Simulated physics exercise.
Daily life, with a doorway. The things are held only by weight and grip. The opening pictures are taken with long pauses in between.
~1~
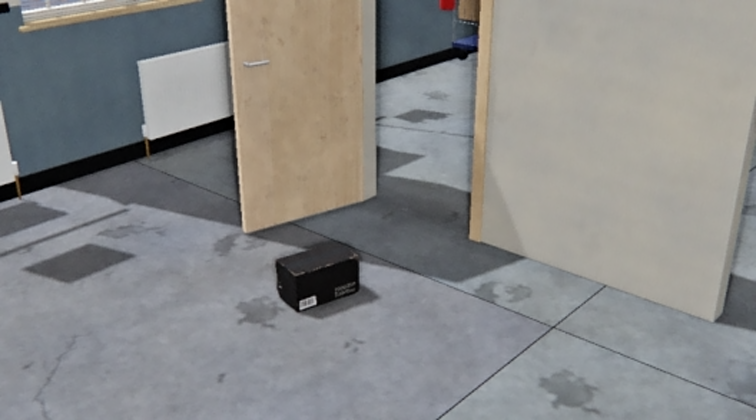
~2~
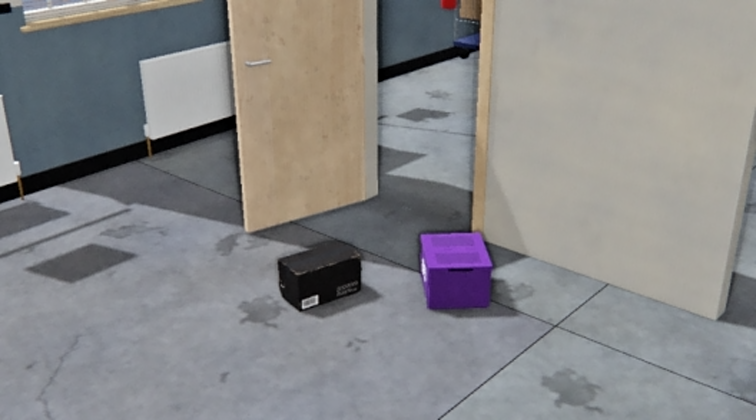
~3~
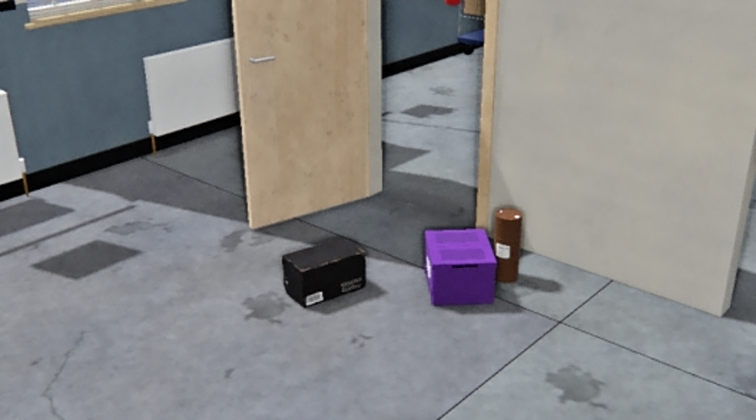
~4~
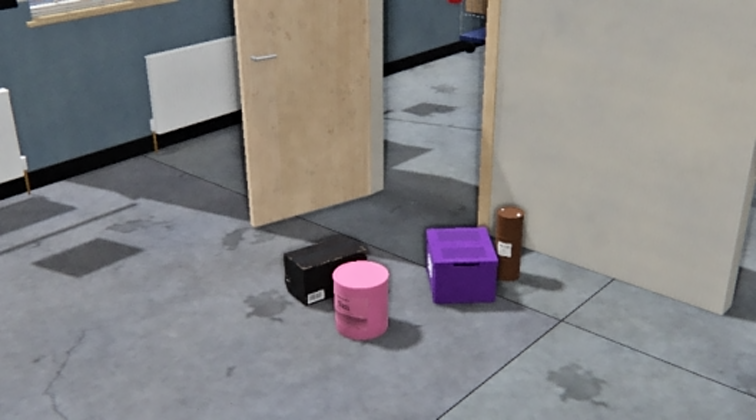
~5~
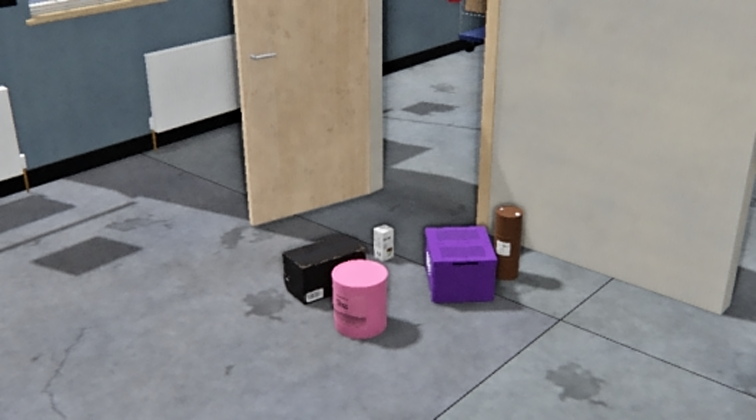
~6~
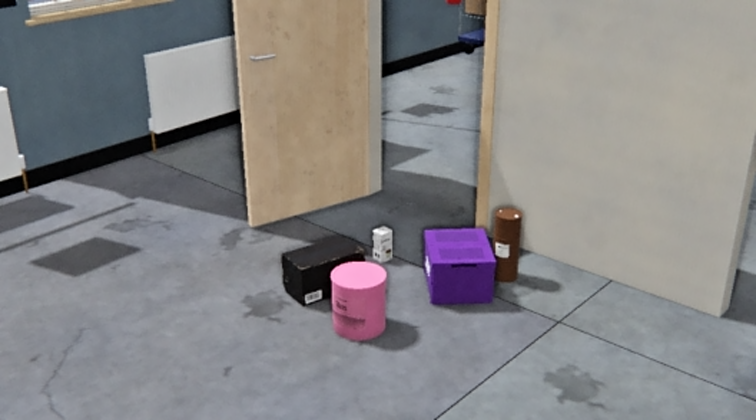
At the start, a black box sits alone on the grey floor before a wide-open door. A purple tote appears to its right, then a brown canister beside the tote, a pink pail in front of the box, and a small white carton behind, while the door stays still.
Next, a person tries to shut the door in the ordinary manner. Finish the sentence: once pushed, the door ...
... meets the frame.
Then, 1.20 s on from there, door at 71°.
Then, 2.00 s on from there, door at 36°; white carton shifted a little near (388, 246).
In the end, door at 0°; all 5 unmoved. At the end, from the last picture's camera, white carton near (388, 246).
